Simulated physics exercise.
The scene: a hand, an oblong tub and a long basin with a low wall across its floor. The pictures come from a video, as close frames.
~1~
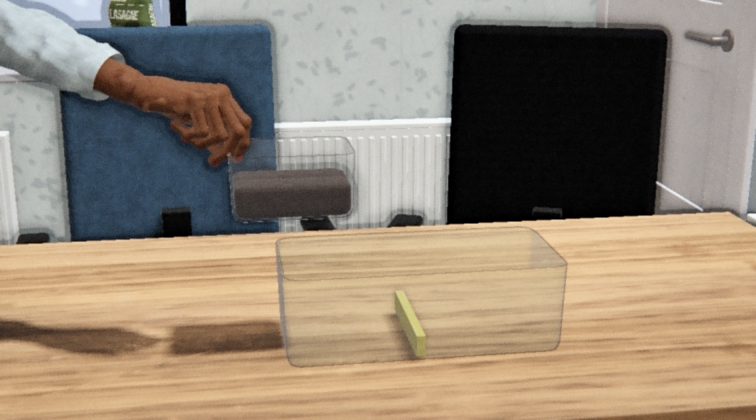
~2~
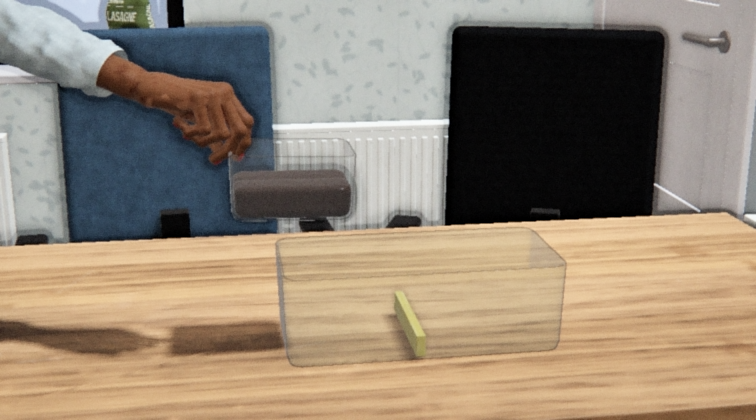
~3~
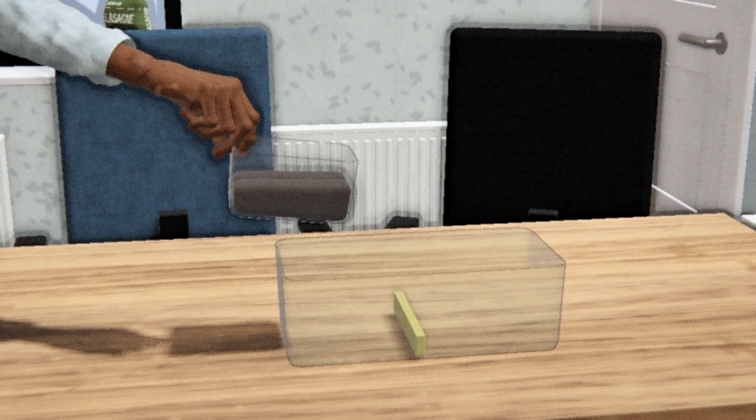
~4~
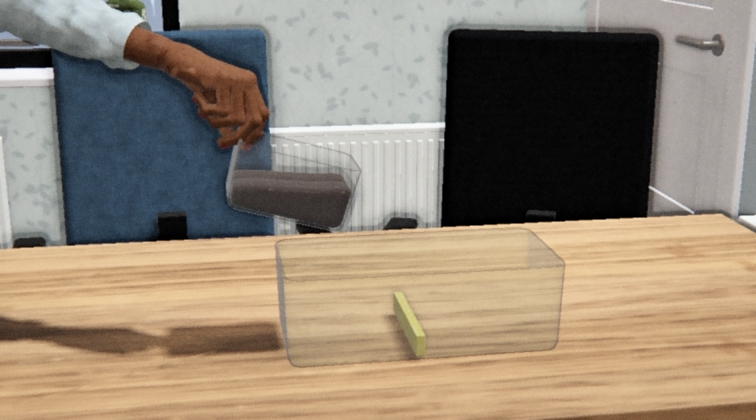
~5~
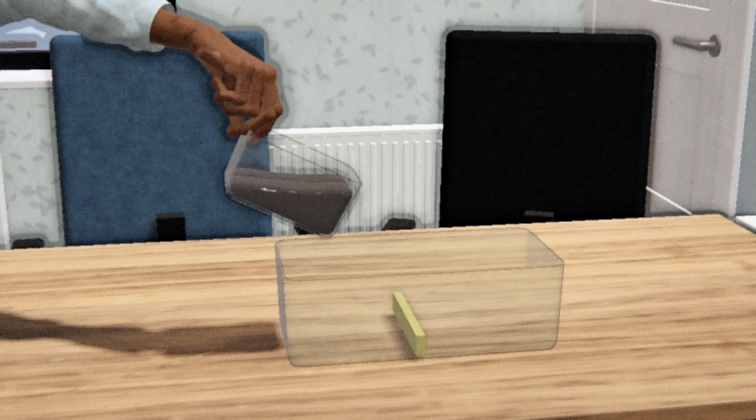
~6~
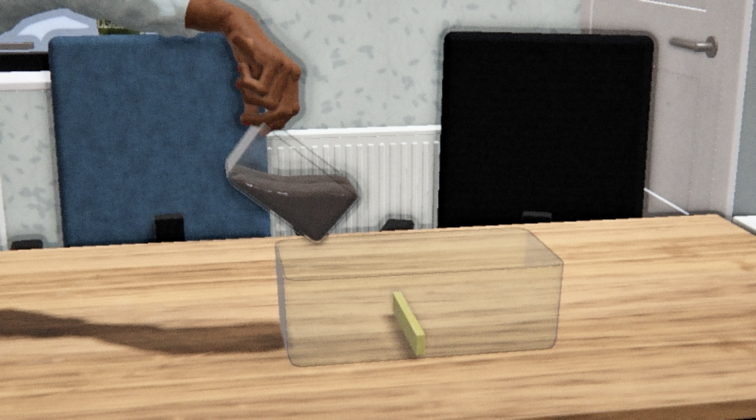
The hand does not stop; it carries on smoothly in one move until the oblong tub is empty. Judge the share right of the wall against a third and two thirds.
The share right of the wall falls short of one third.
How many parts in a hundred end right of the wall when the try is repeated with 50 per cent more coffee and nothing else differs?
Close to 30 per cent.
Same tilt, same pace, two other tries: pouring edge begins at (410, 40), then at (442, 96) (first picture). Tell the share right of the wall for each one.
Roughly 85 % and 85 %.
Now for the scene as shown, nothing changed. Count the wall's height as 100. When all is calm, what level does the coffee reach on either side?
Left of the wall 60 %, right of the wall 10 %.
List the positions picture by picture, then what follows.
Tilt 0°; pouring edge (350, 146); surface from (233, 181) to (347, 177); the long basin's rim runs from (280, 260) to (549, 247); the wall's top is at (409, 313), in the first frame.
Tilt 2°; pouring edge (351, 149); surface from (233, 180) to (347, 177), in the second frame.
Tilt 7°; pouring edge (353, 155); surface from (232, 180) to (347, 179), in the third frame.
Tilt 16°; pouring edge (355, 165); surface from (231, 179) to (348, 182), in the fourth frame.
Tilt 27°; pouring edge (356, 177); surface from (228, 176) to (349, 182), in the fifth frame.
Tilt 40°; pouring edge (355, 191); surface from (230, 170) to (355, 184), in the sixth frame.
A moment on, the tilt is 91° and 31 per cent is still to pour, 51 is left of the wall and 0 right of it.
Next, the tilt is 102° and 11 per cent is still to pour, 76 is left of the wall and 6 right of it.
Then the tilt is 102° and 2 per cent is still to pour, 87 is left of the wall and 9 right of it.
Later the tilt is 102° and 0 per cent is still to pour, 88 is left of the wall and 10 right of it.
At rest 88 per cent lies left of the wall, 10 right of it and 1 outside.
